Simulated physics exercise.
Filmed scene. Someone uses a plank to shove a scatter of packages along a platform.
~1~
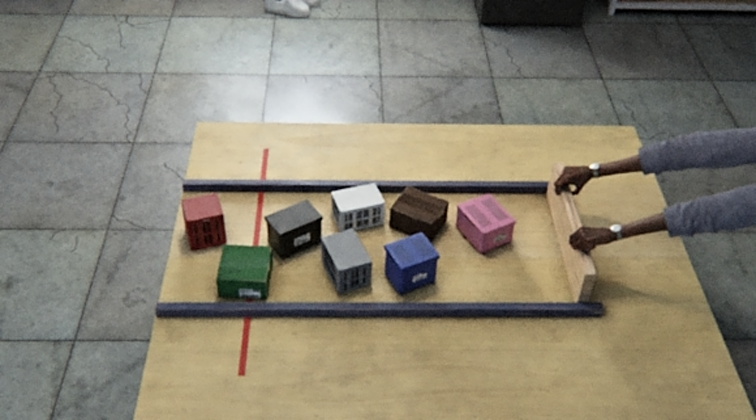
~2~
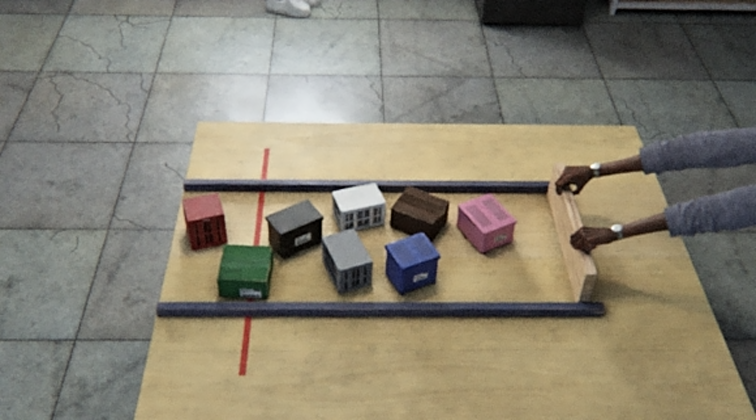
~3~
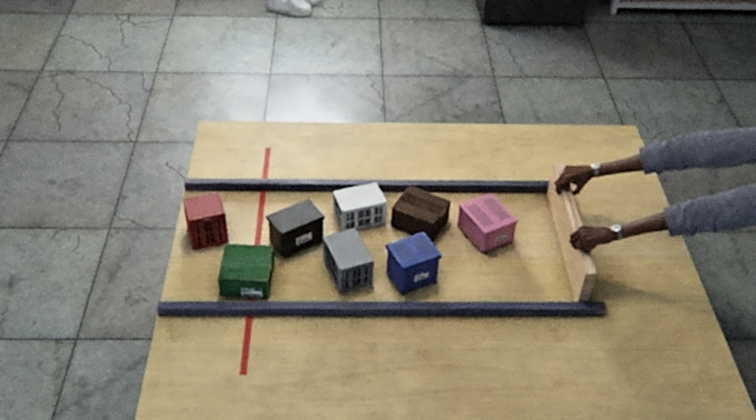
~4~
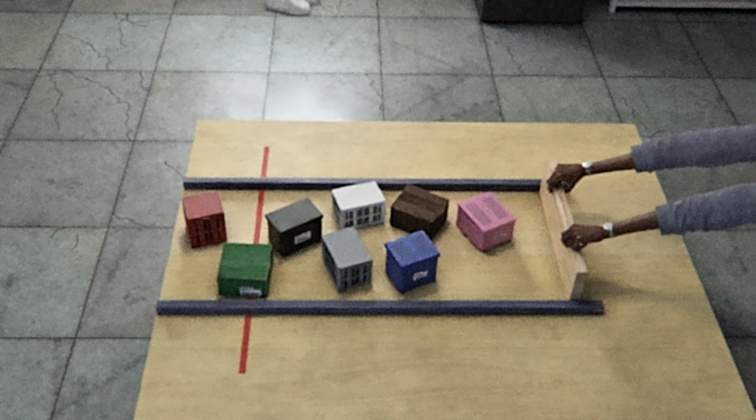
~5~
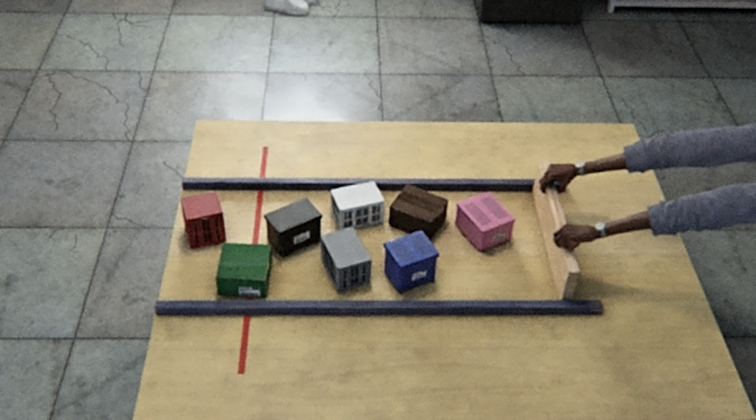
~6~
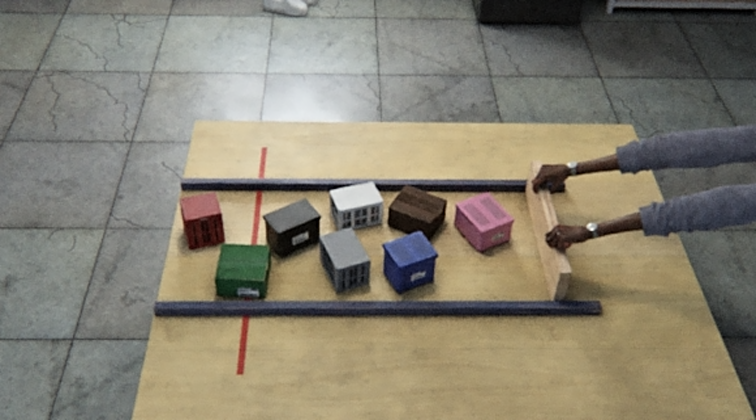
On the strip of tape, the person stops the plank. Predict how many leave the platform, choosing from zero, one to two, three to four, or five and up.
It will most likely knock three or four off.
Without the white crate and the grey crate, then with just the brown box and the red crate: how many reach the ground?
That makes 1 fallen, then 1 fallen in the other try.
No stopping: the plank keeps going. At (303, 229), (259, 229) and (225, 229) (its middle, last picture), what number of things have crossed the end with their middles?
The counts are 0, 3 and 6, in that order.
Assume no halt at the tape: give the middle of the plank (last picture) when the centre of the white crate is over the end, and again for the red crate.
About (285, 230), and about (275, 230) for the other.
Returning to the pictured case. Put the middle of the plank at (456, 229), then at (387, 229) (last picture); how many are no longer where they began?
In order, the tallies are 3 and 6.
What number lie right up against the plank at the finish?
Counting them up gives 2.
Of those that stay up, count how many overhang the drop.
That'd be 2.
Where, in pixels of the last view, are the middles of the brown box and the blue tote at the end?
The brown box ends up near (197, 196), and the blue tote near (229, 256).
Soon after, none off yet; red crate at rest near (203, 221); green parcel at rest near (244, 270); black tote at rest near (293, 229).
Then, none off yet; red crate at rest near (203, 221); green parcel at rest near (244, 270); black tote moved a little near (268, 229).
At rest, the number that fall off is three or four; fallen, white crate, green parcel and red crate.
